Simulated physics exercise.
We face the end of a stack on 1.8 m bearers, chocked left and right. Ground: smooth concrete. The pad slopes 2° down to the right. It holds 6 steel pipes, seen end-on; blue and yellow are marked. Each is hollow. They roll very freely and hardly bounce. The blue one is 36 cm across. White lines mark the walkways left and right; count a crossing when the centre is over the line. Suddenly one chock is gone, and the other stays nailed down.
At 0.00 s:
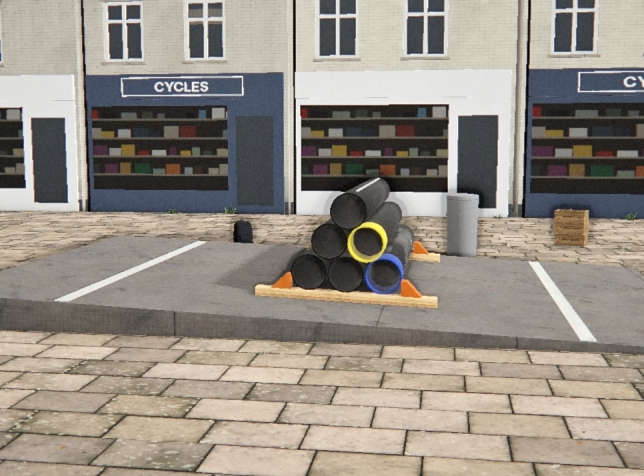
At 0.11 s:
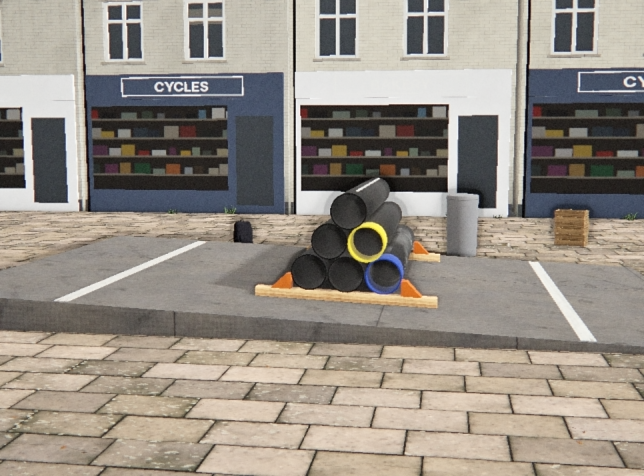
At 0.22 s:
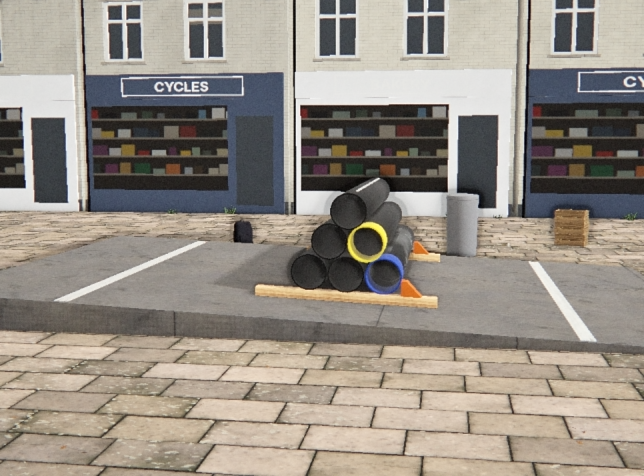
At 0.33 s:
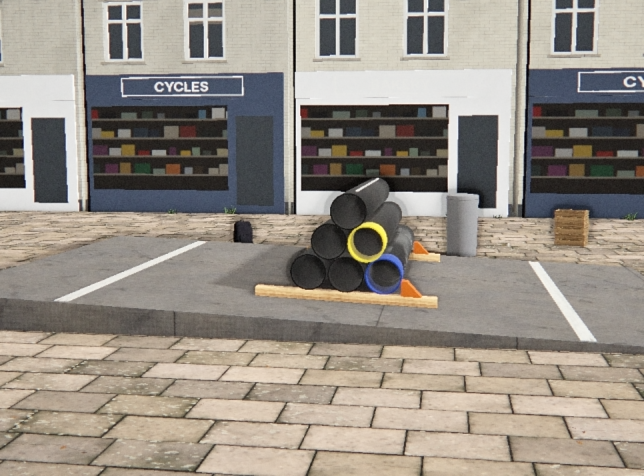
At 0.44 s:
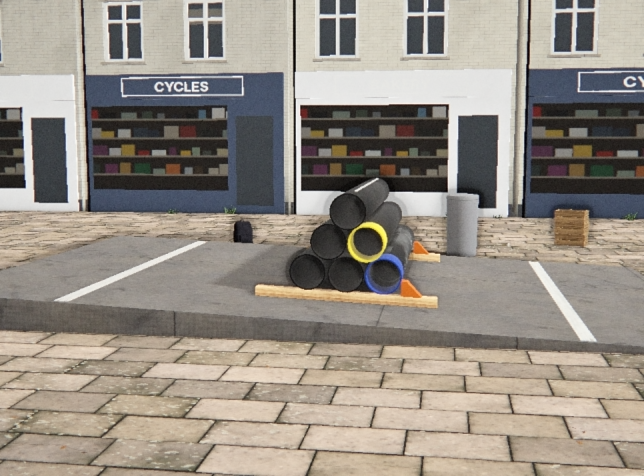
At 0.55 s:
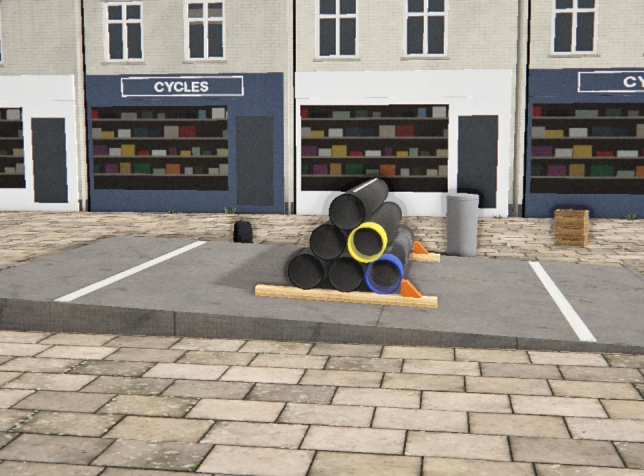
In the video, a pyramid of six dark pipes, one rimmed in yellow and one in blue, sits on wooden bearers outside a row of shops; the left orange chock disappears, and the pipes show almost no movement.
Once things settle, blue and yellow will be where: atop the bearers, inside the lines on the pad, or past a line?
Blue finishes atop the bearers, yellow finishes atop the bearers.
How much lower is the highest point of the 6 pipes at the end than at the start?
About 30 cm.
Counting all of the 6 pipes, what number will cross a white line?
The count is 0.
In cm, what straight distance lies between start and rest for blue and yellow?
About: Blue 0, yellow 0.
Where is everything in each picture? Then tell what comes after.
The first picture shows blue (383, 277), yellow (366, 244); both chocks in; lines at (100, 285) and (573, 318); the pad slopes 2° down to the right; 3 of the 6 form the bottom row.
The second picture shows blue (383, 277), yellow (366, 244).
The third picture shows blue (383, 277), yellow (366, 244); left chock gone.
The fourth picture shows blue (383, 277), yellow (366, 244).
The fifth picture shows blue (383, 277), yellow (366, 244).
The sixth picture shows blue (383, 277), yellow (366, 244); lines at (100, 285) and (573, 318).
By 0.9 s, blue is on the bearers, 55 cm from the bearers' right end; yellow is up on others, 70 cm from the bearers' right end; 0 over a line so far.
Finally (9.3 s), blue is on the bearers, 55 cm from the bearers' right end; yellow is up on others, 70 cm from the bearers' right end; 0 over a line so far.
